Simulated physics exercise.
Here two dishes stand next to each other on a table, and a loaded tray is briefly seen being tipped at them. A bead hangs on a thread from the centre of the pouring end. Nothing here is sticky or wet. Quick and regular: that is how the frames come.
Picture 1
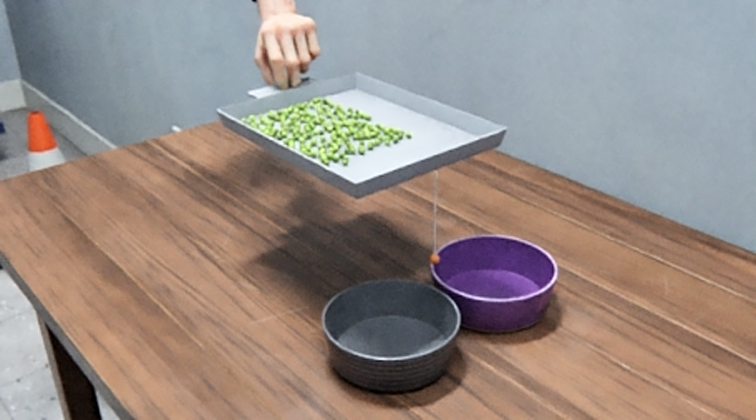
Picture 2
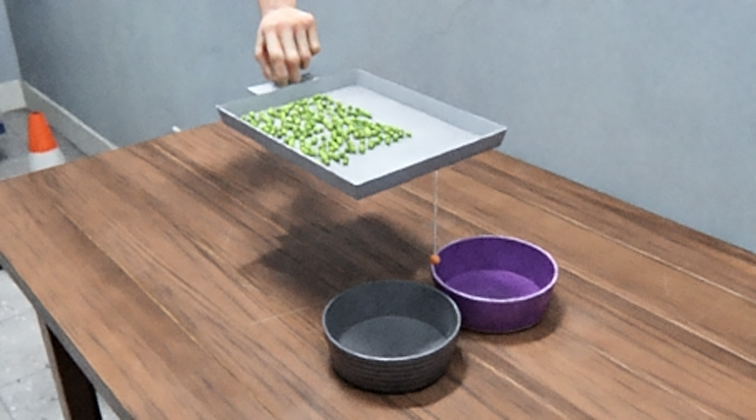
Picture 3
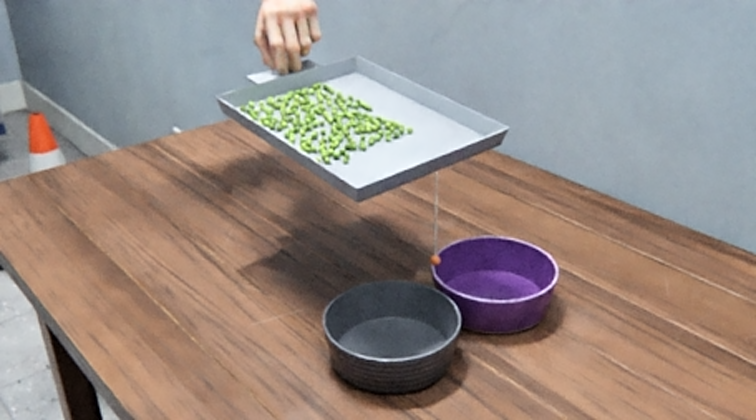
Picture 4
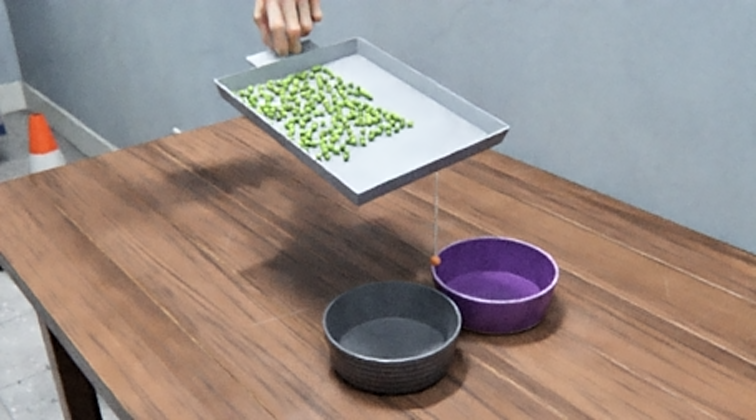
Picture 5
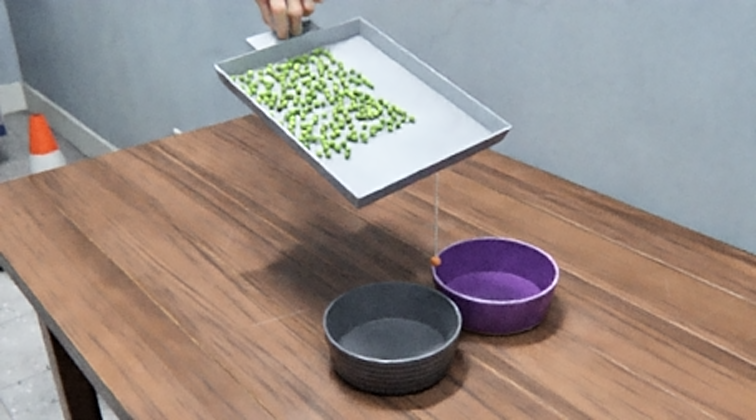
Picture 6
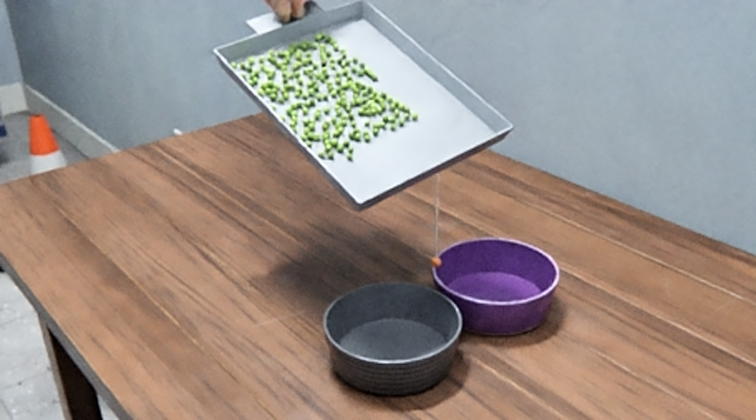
In the video, a hand holds a gray tray of small green peas above a black bowl and a purple bowl on a wooden table, then raises the handle end, tilting the tray increasingly toward its lower front corner.
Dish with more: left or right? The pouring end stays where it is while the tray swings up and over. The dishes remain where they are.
More lands left.
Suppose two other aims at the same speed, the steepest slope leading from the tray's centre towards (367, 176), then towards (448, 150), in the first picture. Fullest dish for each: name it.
The leftmost dish; the rightmost dish.
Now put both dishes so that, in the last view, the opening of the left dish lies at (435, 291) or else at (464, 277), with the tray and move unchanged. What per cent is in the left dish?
About 40 per cent, then about 10 per cent.
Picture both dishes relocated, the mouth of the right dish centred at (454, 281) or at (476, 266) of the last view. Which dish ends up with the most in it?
In order of the tries: The dish on the left side, then the dish on the left side.
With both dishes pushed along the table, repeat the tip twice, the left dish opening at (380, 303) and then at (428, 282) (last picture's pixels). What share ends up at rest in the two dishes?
In turn about 80 and about 30 percent.
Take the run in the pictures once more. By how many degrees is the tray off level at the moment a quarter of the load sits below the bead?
Roughly 75 degrees at that moment.
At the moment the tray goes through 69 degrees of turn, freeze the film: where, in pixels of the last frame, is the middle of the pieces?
Centre estimate: (379, 205).
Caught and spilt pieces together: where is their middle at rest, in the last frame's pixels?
Last view, resting centre - approx. (395, 355).
Soon, tray tipped steeply; about two thirds on the tray; a small part in the left dish; about a quarter in the air.
A while on, tray tipped past a quarter turn; about a quarter on the tray; about half in the left dish; a small part outside both; a small part in the air.
Towards the end, tray tipped past a quarter turn; nearly all in the left dish; a small part outside both.
Finally, tray tipped past a quarter turn; nearly all in the left dish; none in the right dish; a small part outside both.
